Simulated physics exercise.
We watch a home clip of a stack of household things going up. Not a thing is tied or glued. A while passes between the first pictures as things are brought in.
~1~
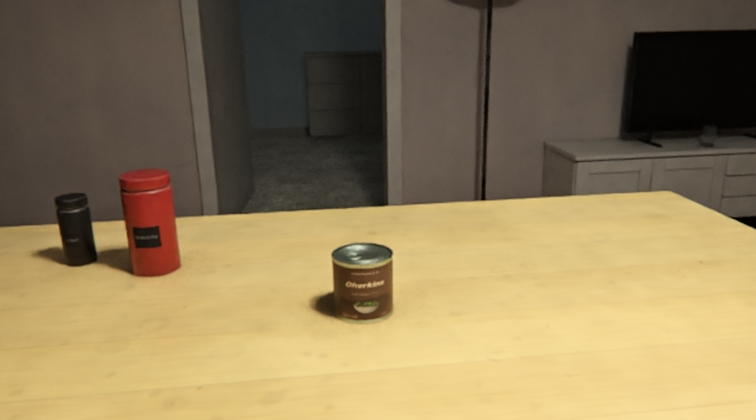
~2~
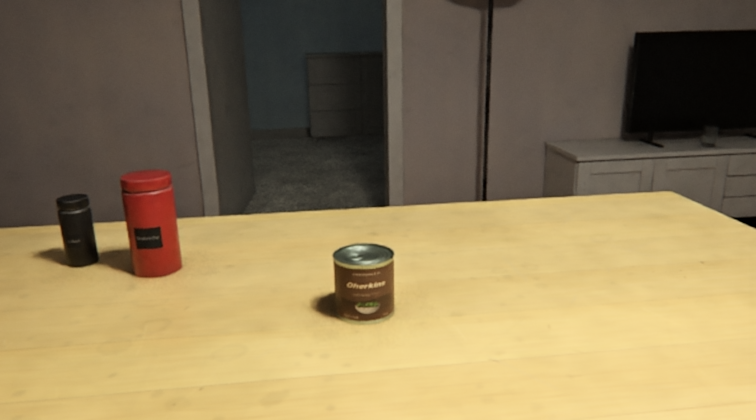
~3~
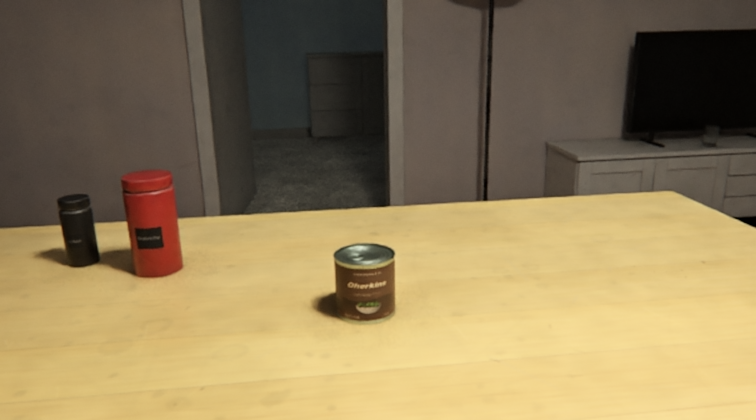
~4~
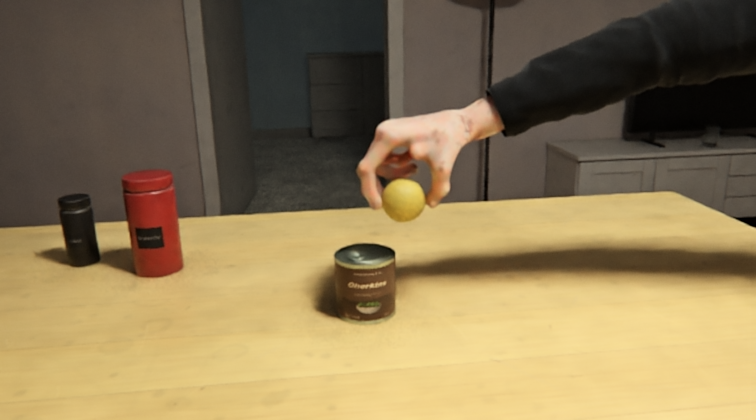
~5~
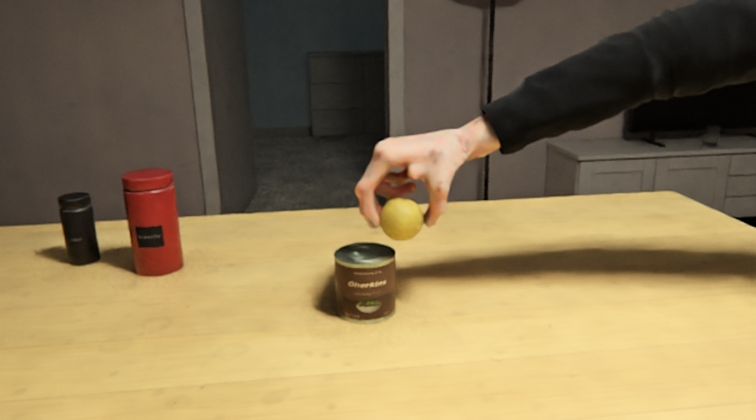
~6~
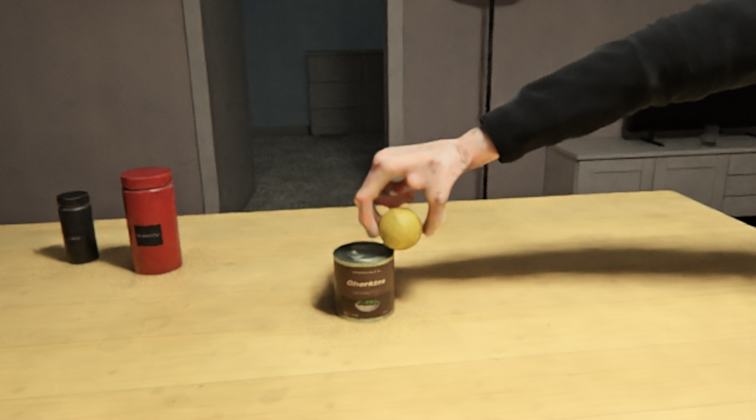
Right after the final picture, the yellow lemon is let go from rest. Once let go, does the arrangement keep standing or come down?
The pile fails.
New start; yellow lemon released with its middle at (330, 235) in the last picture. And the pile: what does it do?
Outcome: The pile is knocked down.
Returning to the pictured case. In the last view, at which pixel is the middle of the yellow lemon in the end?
Around (439, 285).
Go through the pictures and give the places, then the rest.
The last thing is not in view yet; red jar (151, 222), in the first frame.
The last thing is not in view yet; black shaker (78, 230), in the second frame.
The last thing is not in view yet; brown tin (365, 283), in the third frame.
Still above its spot; yellow lemon (403, 201); red jar (153, 223), in the fourth frame.
Still above its spot; yellow lemon (401, 220); black shaker (79, 229), in the fifth frame.
In place under the hand; yellow lemon (400, 229); brown tin (364, 281), in the sixth frame.
Then, 0.40 s after the last picture, yellow lemon now fallen.
Then, 1.00 s after the last picture, nothing new.
At rest, fallen, yellow lemon; the other 3 in place. Seen from the same camera at the end, yellow lemon near (439, 285). The pile loses its balance.
